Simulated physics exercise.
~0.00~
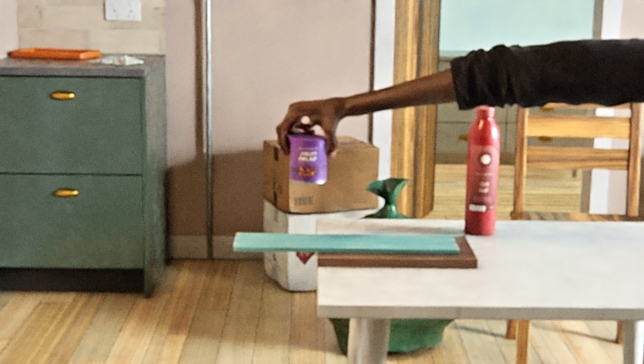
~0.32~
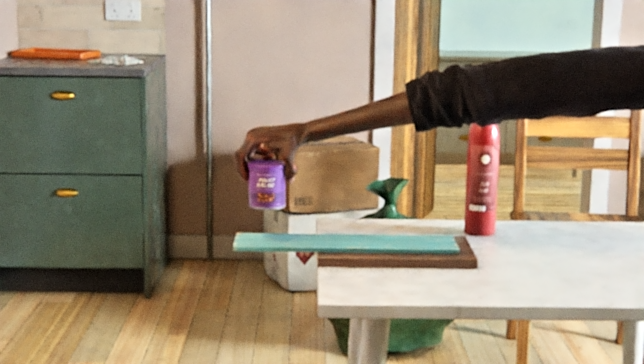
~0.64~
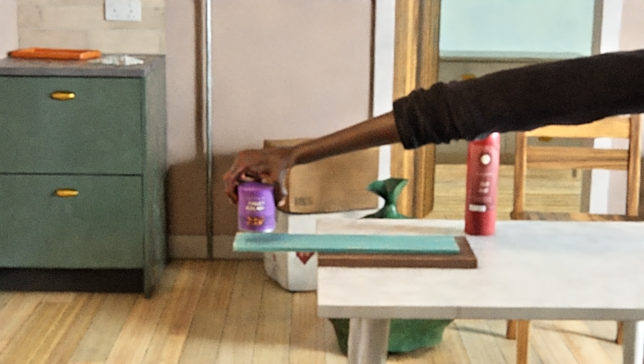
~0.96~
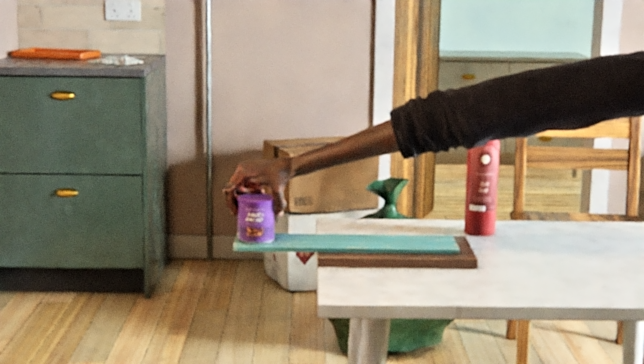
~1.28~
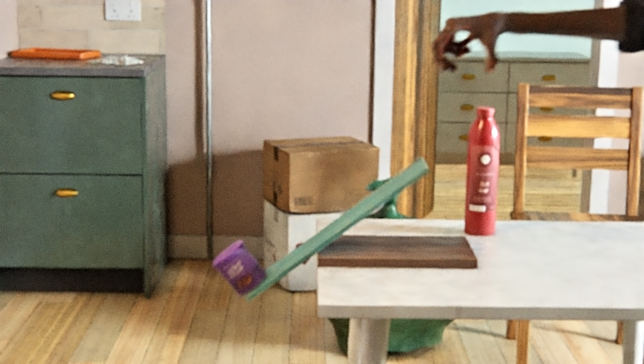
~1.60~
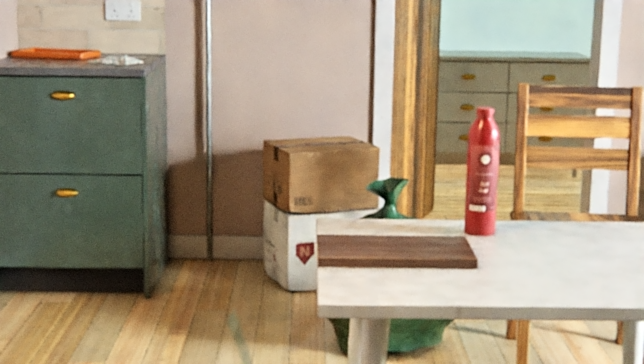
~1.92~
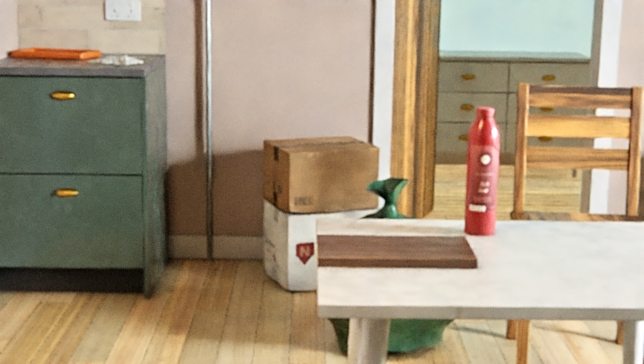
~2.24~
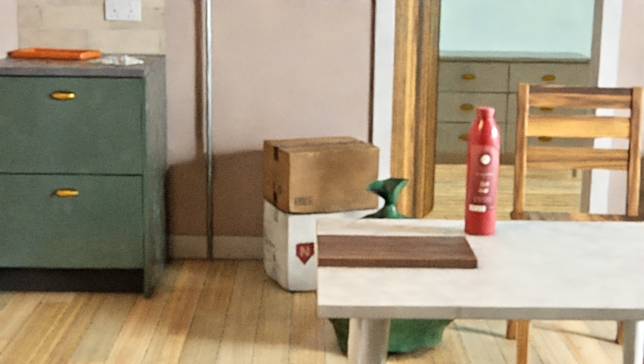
A purple tin was lowered by a hand onto the overhanging end of a turquoise board on a table, and once the hand let go, the board tipped and both dropped toward the floor, leaving the brown slab and red bottle in place.
